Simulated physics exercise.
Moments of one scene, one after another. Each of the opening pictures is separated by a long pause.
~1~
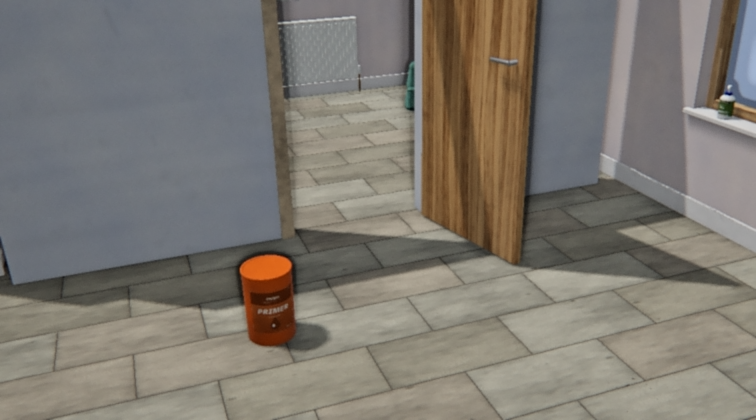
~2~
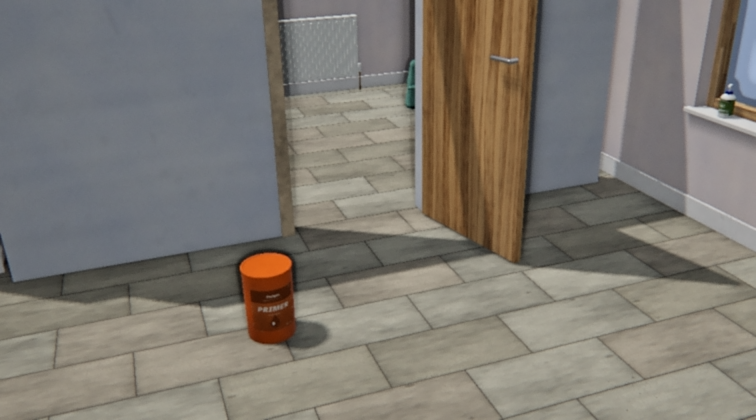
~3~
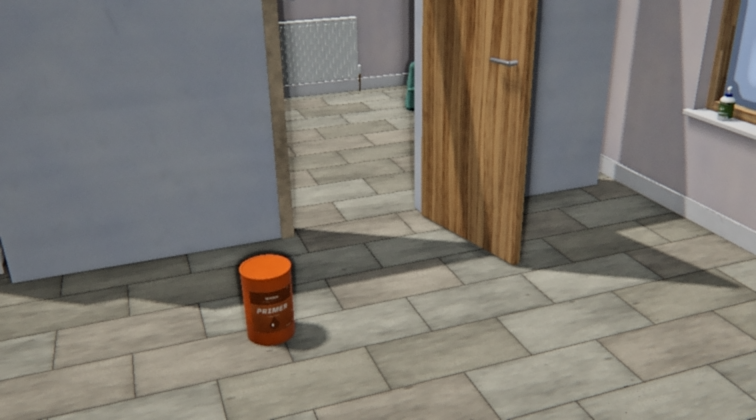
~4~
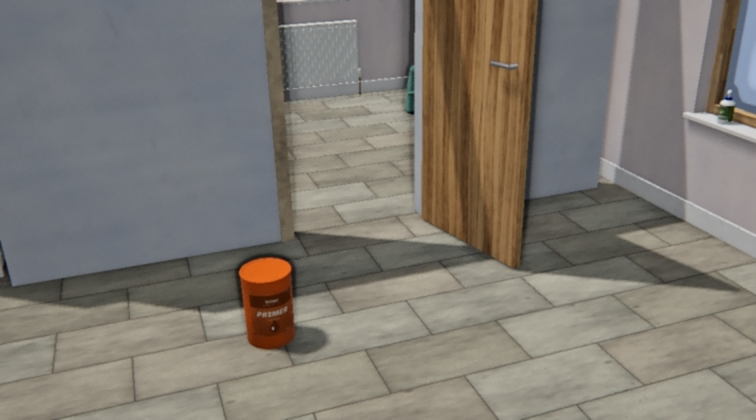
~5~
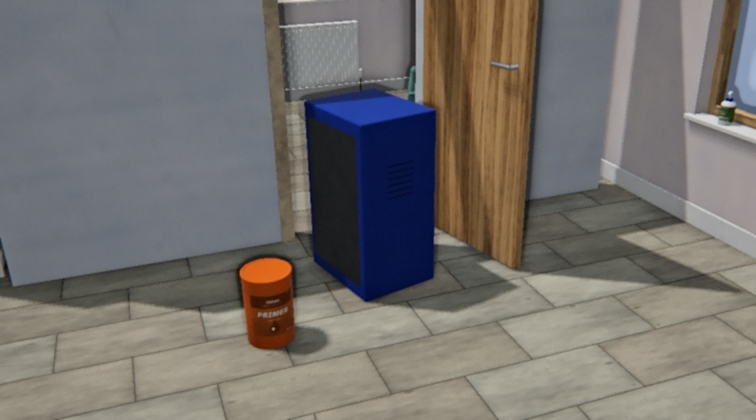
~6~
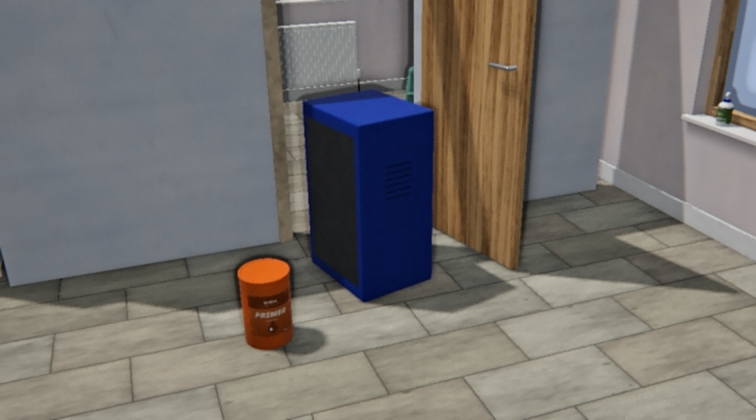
In a room with a grey tiled floor, an orange pail sits in front of a wide-open wooden door, and nothing moves at first. Then a blue appliance with a dark front is suddenly there in the doorway, behind the pail and to its right, while the door and pail stay still.
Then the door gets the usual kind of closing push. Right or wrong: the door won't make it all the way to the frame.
Right.
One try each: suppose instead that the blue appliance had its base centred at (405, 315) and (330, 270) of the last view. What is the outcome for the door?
1: Stays ajar; 2: Stays ajar.
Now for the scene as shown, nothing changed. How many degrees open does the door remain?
Around 70 degrees.
Then, 0.70 s later than the last frame, door 94° open.
Then, 1.10 s later than the last frame, door 82° open.
When it is over, door 72° open; both as before. End places, in pixels of the last picture, blue appliance near (367, 192).
